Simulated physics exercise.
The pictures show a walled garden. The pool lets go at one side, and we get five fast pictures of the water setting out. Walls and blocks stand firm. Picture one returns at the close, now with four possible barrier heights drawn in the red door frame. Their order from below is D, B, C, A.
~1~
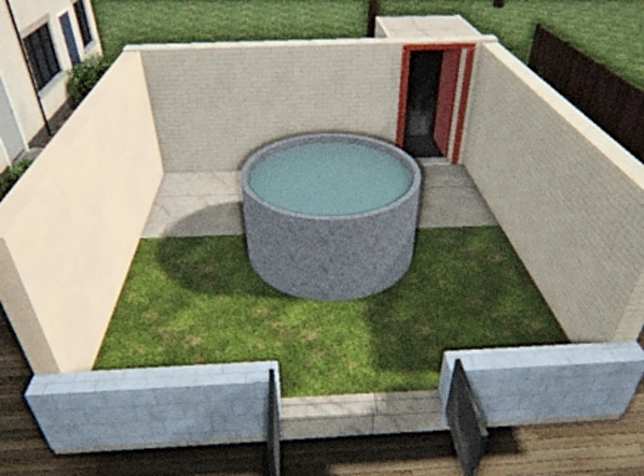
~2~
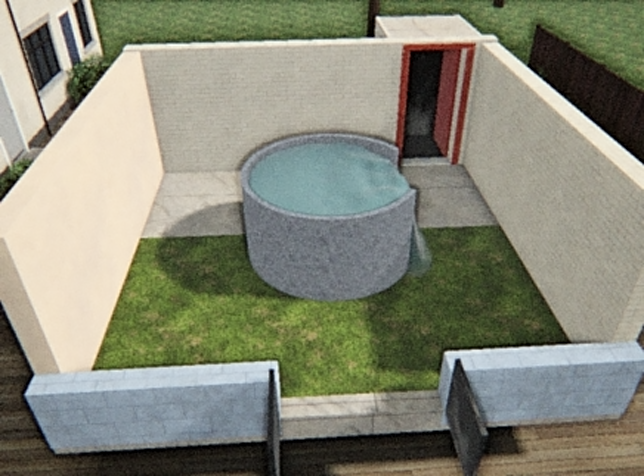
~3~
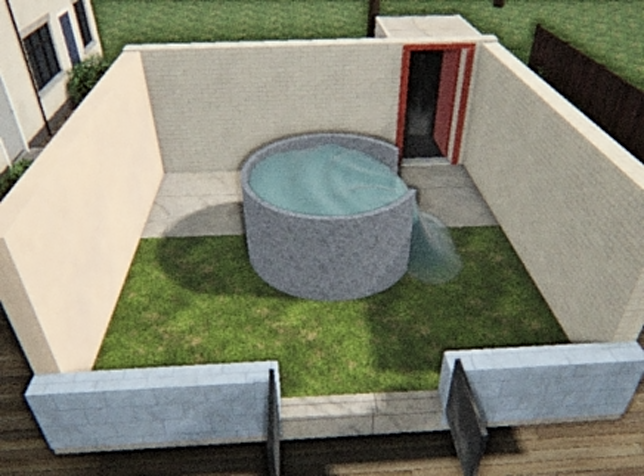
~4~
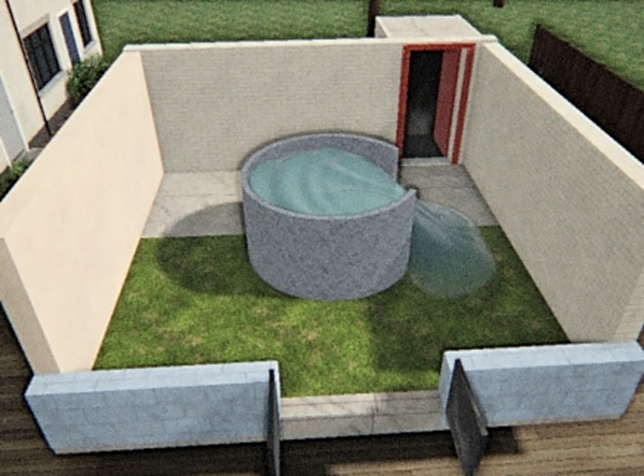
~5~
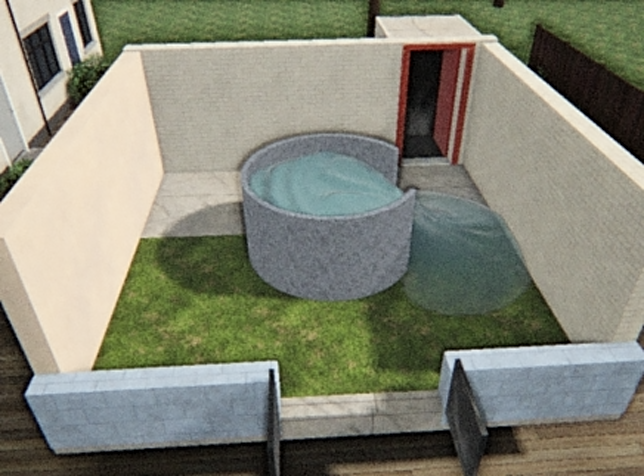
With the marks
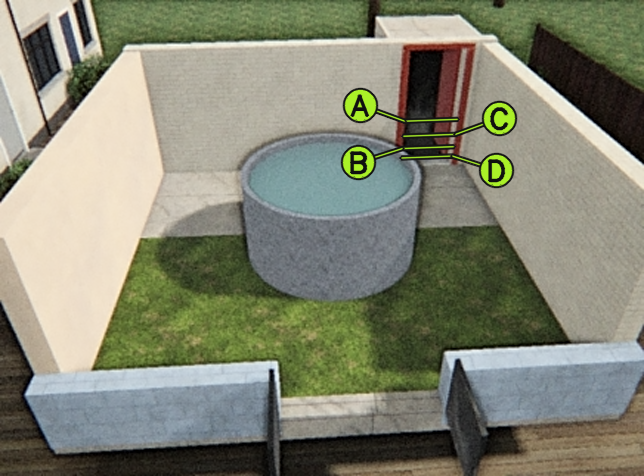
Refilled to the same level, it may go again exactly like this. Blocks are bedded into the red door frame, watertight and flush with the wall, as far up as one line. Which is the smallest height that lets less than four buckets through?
Line C just does it.
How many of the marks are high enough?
Two of them.
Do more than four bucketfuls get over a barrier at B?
Yes, that goes wrong.
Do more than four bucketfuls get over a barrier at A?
No, not at all.
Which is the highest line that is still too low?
The answer is B.
On the marked copy, A at (431, 120); B at (428, 147); C at (429, 135); D at (427, 157); from the bottom up D, B, C, A.
Choosing A, nothing gets over.
Choosing B, about 10 bucketfuls get in.
Choosing C, a splash gets over, under a bucket.
Choosing D, dozens of bucketfuls pour in.
